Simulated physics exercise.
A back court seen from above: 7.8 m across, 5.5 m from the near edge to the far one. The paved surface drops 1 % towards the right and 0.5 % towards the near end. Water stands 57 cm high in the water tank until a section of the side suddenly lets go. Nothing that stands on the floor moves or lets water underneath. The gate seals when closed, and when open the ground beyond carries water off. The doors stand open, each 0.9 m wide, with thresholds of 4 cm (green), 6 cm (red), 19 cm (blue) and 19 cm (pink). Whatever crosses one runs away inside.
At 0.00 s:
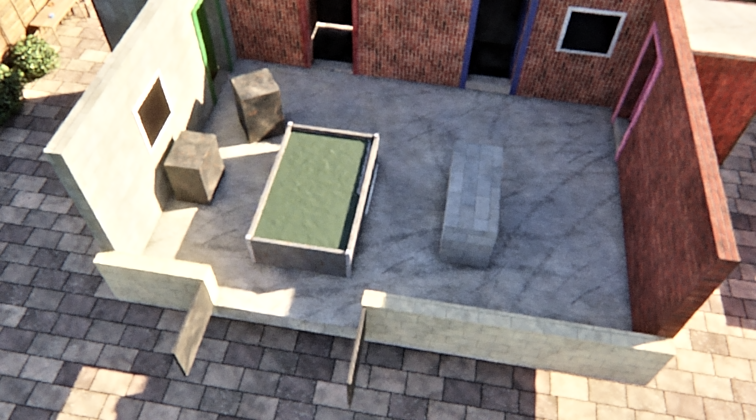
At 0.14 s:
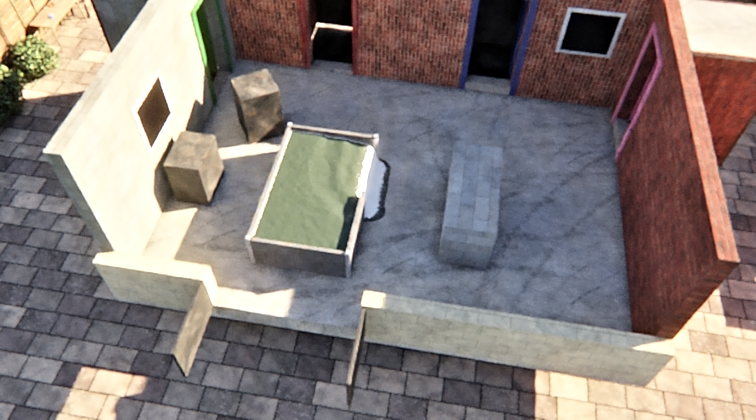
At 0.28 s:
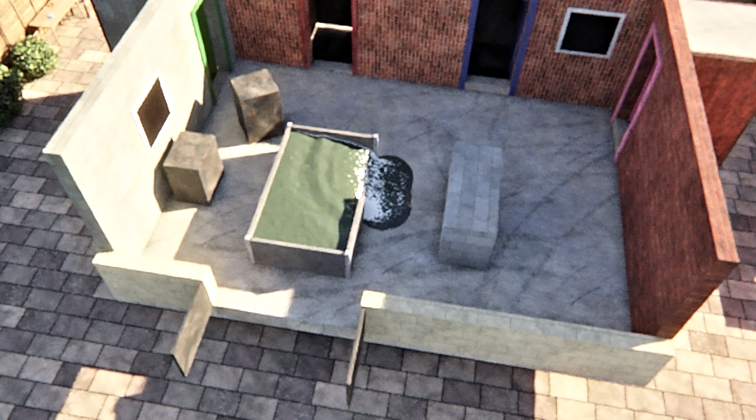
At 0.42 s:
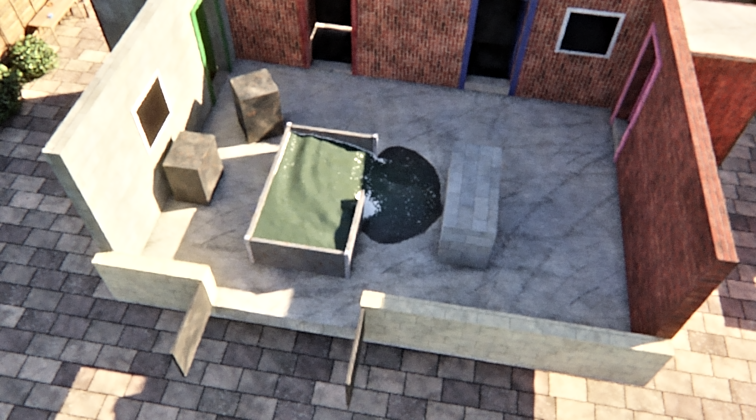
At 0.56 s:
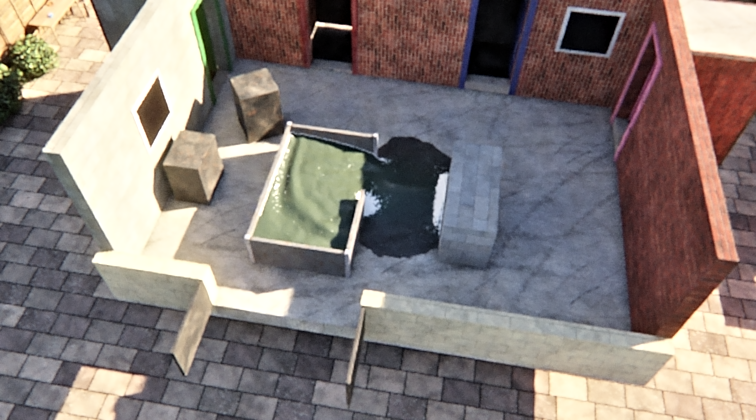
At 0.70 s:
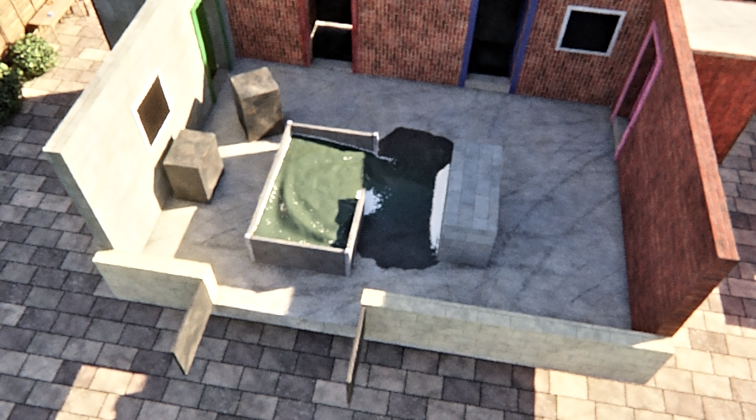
To begin with, a rectangular tank of still green water stands in a walled, paved court beside a grey block. Water then bursts through the tank's right side, foaming onto the floor, and the dark pool widens rightward, meets the block and spreads along its near side.
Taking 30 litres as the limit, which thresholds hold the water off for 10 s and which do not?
The water let in: At the green door it does not reach the limit; at the red door it stays under the limit; at the blue door it keeps below the limit; at the pink door it keeps below the limit.
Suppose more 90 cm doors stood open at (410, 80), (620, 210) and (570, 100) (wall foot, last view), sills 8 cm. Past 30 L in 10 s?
In that order: Under, under, above.
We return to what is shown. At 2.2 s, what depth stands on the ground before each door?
Depths in cm: Green 0, red 0, blue 24, pink 1.
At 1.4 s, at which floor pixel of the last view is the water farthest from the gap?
Near (556, 160).
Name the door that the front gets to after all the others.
It is the green one.
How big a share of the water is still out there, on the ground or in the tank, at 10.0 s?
About 86 per cent.
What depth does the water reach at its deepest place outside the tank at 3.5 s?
Roughly 24 cm.
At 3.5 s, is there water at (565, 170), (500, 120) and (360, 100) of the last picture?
In that order: Under water, under water, still dry.
After 1.4 s water covers 20 % of the floor and is deepest (41 cm) near (443, 197); green door not reached, red door not reached, blue door not reached, pink door not reached.
After 2.2 s water covers 35 % of the floor and is deepest (32 cm) near (443, 197); green door not reached, red door not reached, blue door 24 cm at the sill, 0 L in, pink door not reached.
After 3.5 s water covers 50 % of the floor and is deepest (24 cm) near (601, 114); green door not reached, red door not reached, blue door 16 cm at the sill, 4 L in, pink door 19 cm at the sill, 1 L in.
After 6.0 s water covers 70 % of the floor and is deepest (14 cm) near (630, 336); green door not reached, red door 2 cm at the sill, 0 L in, blue door 8 cm at the sill, 5 L in, pink door 13 cm at the sill, 4 L in.
After 10.0 s water covers 85 % of the floor and is deepest (12 cm) near (509, 338); green door 1 cm at the sill, 0 L in, red door 1 cm at the sill, 0 L in, blue door 4 cm at the sill, 5 L in, pink door 8 cm at the sill, 4 L in.
